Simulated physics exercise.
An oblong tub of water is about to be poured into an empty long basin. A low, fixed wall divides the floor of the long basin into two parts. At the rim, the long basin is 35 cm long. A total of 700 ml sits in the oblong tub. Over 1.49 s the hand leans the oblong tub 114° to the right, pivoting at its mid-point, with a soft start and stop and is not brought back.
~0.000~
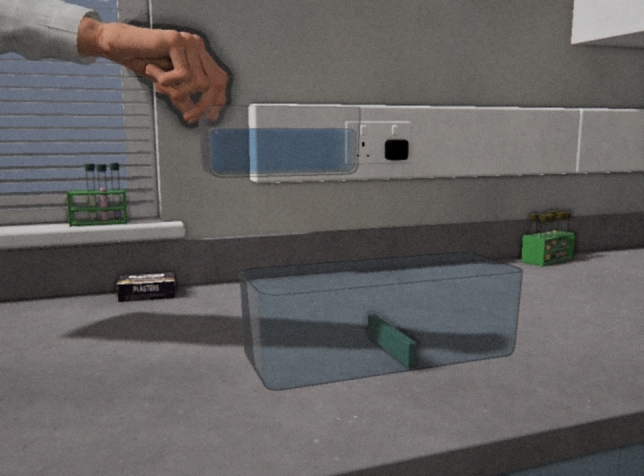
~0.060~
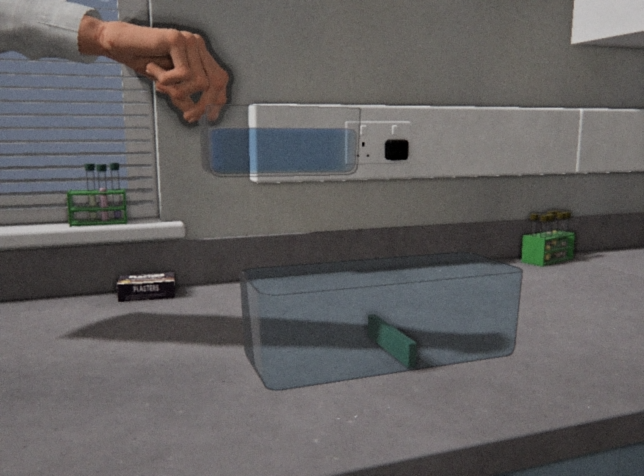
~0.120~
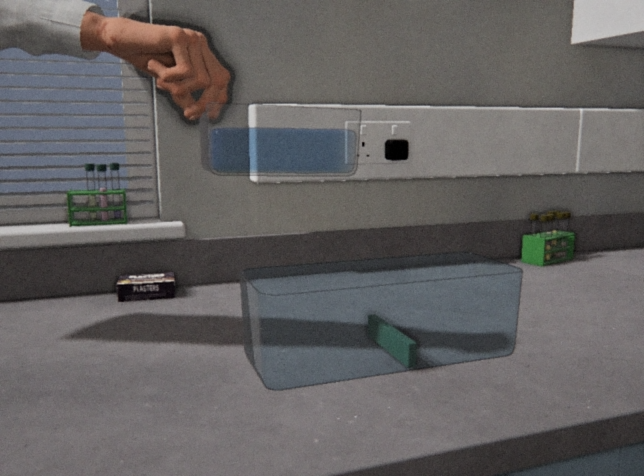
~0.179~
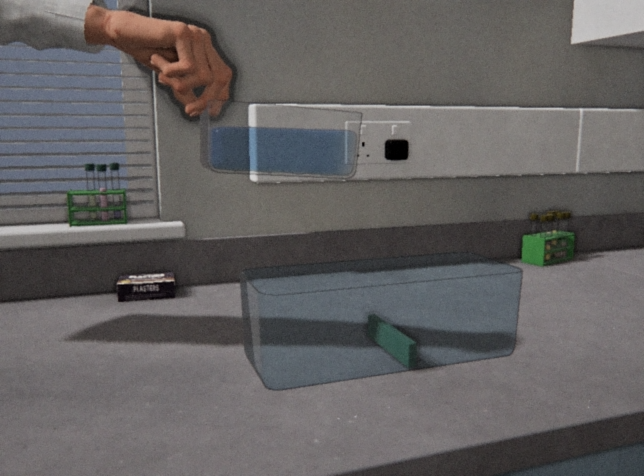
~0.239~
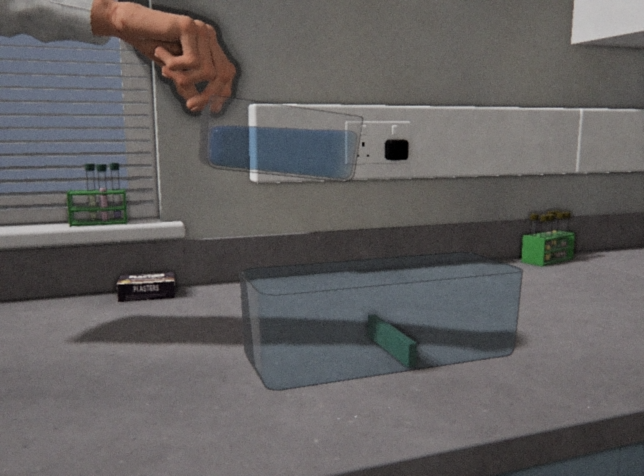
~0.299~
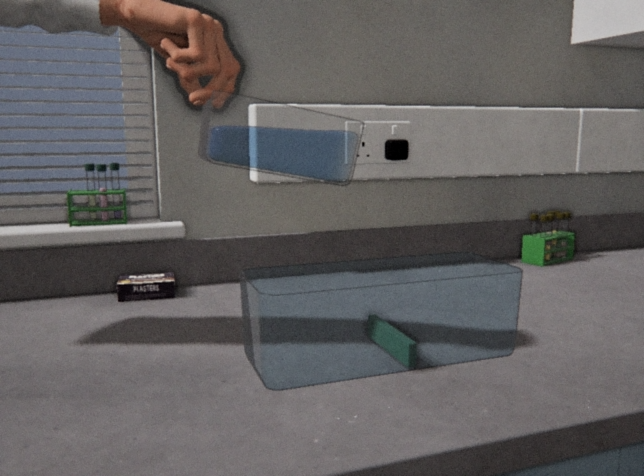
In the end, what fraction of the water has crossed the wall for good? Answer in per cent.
In the end about 54 per cent has crossed for good.
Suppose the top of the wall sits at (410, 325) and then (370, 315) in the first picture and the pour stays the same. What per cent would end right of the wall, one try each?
I'd put it at about 35 per cent for the first and about 65 per cent for the second.
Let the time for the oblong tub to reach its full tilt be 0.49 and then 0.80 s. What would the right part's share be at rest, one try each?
Around 30 per cent first, around 50 per cent next.
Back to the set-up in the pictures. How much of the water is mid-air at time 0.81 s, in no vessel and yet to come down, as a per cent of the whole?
38 %.
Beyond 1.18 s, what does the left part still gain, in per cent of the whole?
Some 14 per cent.
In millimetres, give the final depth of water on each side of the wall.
Once settled, the left stands around 12 mm and the right around 20 mm.
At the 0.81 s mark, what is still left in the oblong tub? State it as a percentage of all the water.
Roughly 44 percent.
Then, 0.81 s in, the tilt is 64° and 43 per cent is still to pour, 2 is left of the wall and 16 right of it.
Then, 1.18 s in, the tilt is 102° and 7 per cent is still to pour, 28 is left of the wall and 55 right of it.
Then, 1.57 s in, the tilt is 114° and 0 per cent is still to pour, 42 is left of the wall and 54 right of it.
Then, 1.99 s in, the tilt is 114° and 0 per cent is still to pour, 42 is left of the wall and 54 right of it.
Finally, 42 per cent lies left of the wall, 54 right of it and 4 outside.
